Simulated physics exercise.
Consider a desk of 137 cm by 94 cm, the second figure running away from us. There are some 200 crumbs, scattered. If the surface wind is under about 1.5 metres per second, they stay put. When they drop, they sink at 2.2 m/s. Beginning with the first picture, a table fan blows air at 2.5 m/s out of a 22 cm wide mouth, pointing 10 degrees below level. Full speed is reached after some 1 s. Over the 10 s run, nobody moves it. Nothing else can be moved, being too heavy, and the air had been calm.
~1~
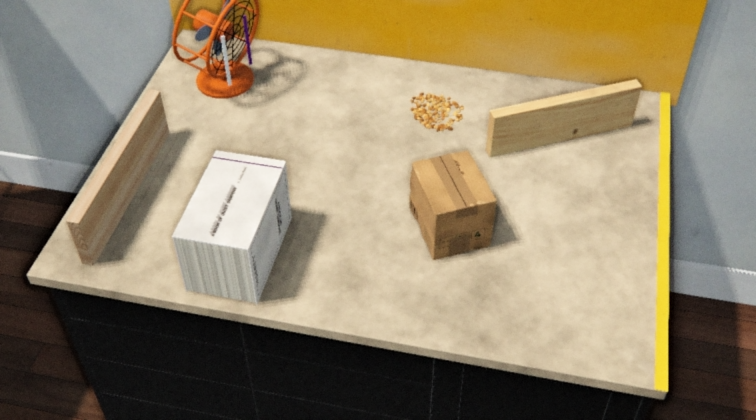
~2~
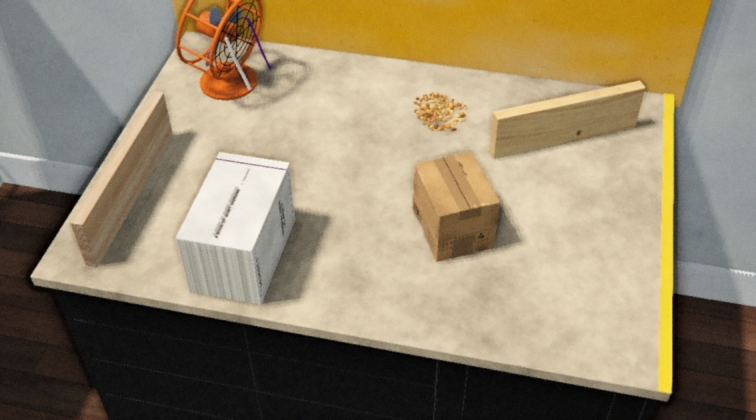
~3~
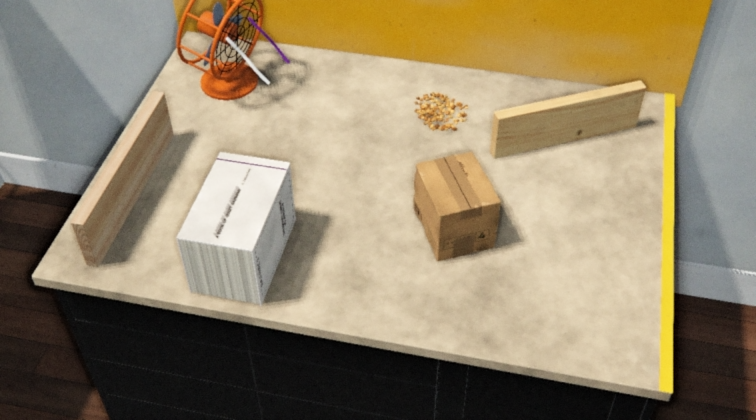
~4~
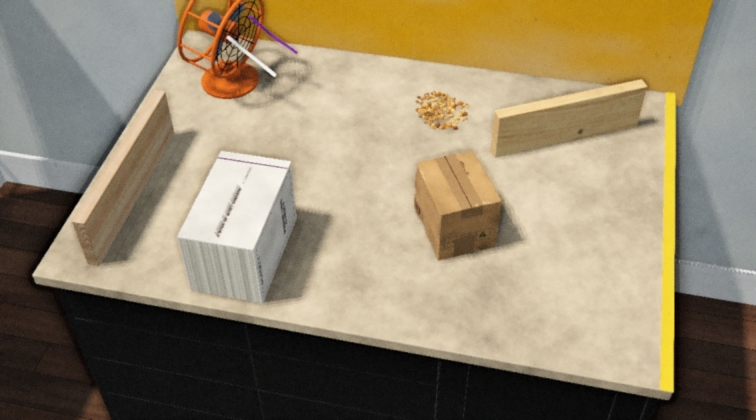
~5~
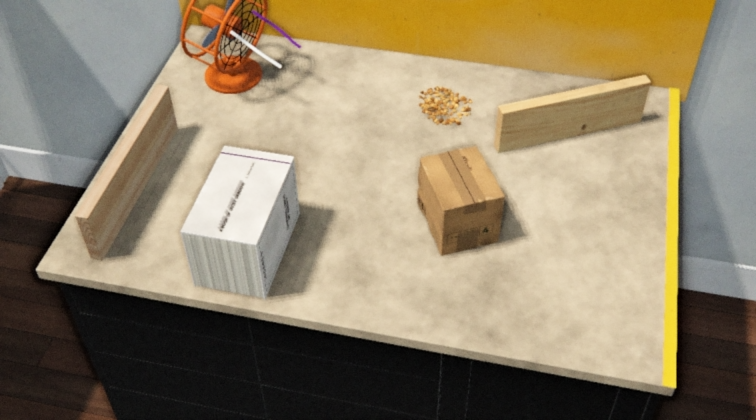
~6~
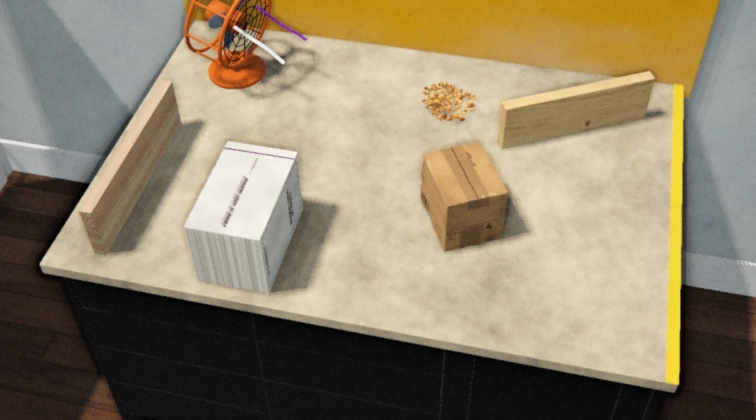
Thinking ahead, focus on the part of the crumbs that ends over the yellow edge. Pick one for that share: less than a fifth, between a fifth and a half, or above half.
More than one half.
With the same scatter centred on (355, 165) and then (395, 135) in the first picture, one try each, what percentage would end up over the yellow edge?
5 and 60 in a hundred, respectively.
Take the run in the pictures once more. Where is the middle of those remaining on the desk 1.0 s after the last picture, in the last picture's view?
I'd aim at pixel (638, 95) or close to it.
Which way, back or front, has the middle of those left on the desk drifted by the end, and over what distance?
I'd say toward the rear end, by something like 15 centimetres.
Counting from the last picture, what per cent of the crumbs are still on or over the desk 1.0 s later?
I'd put it near 50 per cent.
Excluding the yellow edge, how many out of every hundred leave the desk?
Roughly 0 per cent.
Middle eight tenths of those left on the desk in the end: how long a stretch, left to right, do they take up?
Roughly 30 cm.
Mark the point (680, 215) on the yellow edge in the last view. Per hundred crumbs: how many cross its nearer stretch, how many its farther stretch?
Estimate: Nearer ~ 0 %; farther ~ 80 %.
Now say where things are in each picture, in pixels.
In the first picture, the middle of the crumbs is near (436, 113), none has stirred yet and the mouth of the table fan is at (217, 28).
In the second picture, the middle of the crumbs is near (439, 115), none has stirred yet and the yellow edge is centred on (673, 222).
In the third picture, the middle of the crumbs is near (440, 115), none has stirred yet, the top of a board is at (571, 99) and the top of a box is at (457, 182).
In the fourth picture, the middle of the crumbs is near (441, 114) and none has stirred yet.
In the fifth picture, the middle of the crumbs is near (444, 109) and none has stirred yet.
In the sixth picture, the middle of the crumbs is near (448, 105) and none has stirred yet.
Then, 1.0 s after the last picture, 45 % are over the yellow edge; the middle of those still in play is near (647, 95); 6 % have settled or left.
Then, 2.2 s after the last picture, 77 % are over the yellow edge; the middle of those still in play is near (634, 92); 78 % have settled or left.
Then, 4.6 s after the last picture, 78 % are over the yellow edge; the middle of those still in play is near (634, 92); 80 % have settled or left.
Then, 9.1 s after the last picture, at the end, 80 % are over the yellow edge; the middle of those still in play is near (635, 92).
